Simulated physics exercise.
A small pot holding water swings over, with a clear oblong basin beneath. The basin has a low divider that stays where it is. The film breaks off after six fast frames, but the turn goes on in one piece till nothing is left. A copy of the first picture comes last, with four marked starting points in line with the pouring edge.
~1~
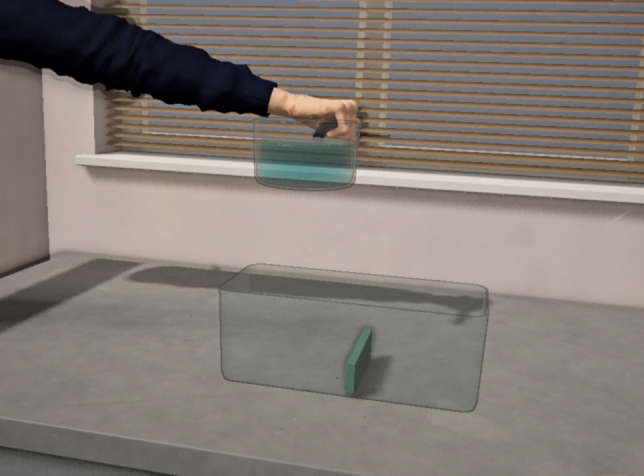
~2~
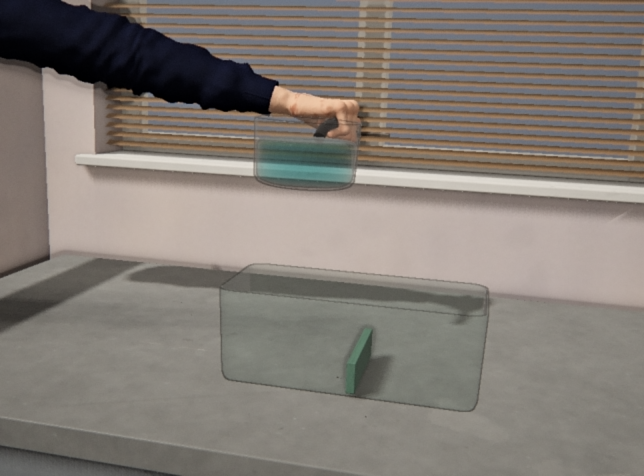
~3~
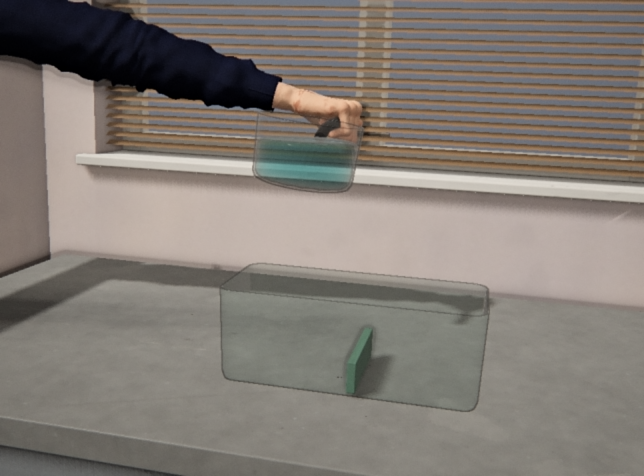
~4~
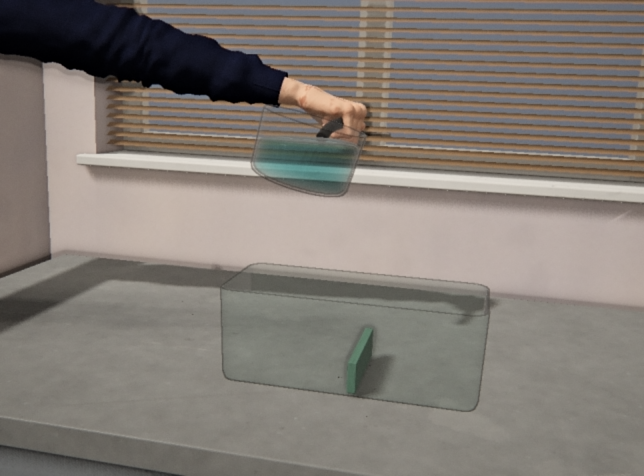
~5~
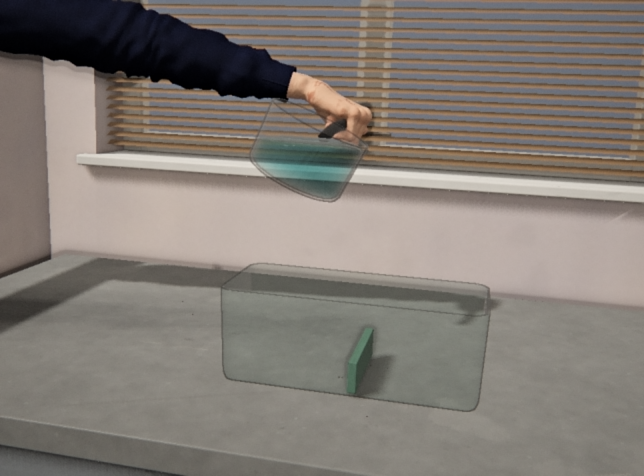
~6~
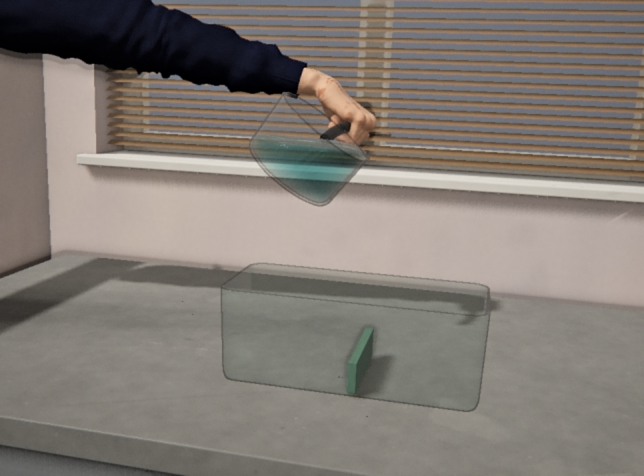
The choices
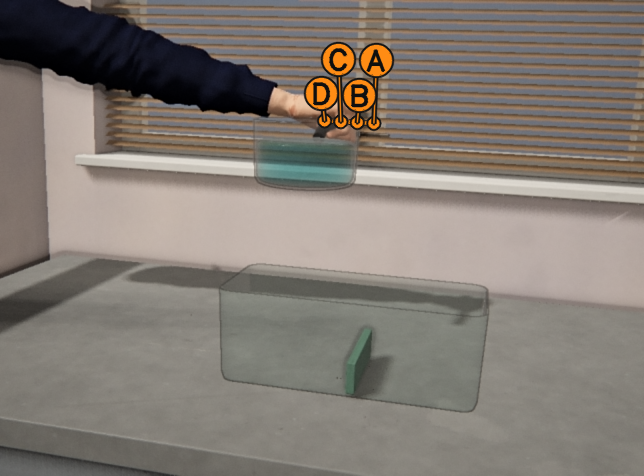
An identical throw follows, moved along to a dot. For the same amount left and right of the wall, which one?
Best: D.
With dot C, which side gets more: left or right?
More ends on the right.
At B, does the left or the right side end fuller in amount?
More ends on the right.
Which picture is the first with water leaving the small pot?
In picture 6.
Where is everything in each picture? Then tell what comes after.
The first frame shows upright, lip at (357, 122); basin from (222, 377) to (477, 411); top of the wall at (360, 345); nothing has left yet.
The second frame shows upright, lip at (358, 123); nothing has left yet.
The third frame shows tipped about 7°, lip at (361, 128); nothing has left yet.
The fourth frame shows tipped about 14°, lip at (364, 136); nothing has left yet.
The fifth frame shows tipped about 25°, lip at (366, 146); nothing has left yet.
The sixth frame shows tipped about 37°, lip at (365, 159); water is over the lip, down to (365, 159).
In orange, A at (373, 123); B at (357, 122); C at (340, 121); D at (324, 120).
With A, about 13 % ends left of the wall and 84 % right of it; 3 % is lost outside.
With B, about 14 % ends left of the wall and 85 % right of it.
With C, about 31 % ends left of the wall and 67 % right of it.
With D, about 50 % ends left of the wall and 49 % right of it.
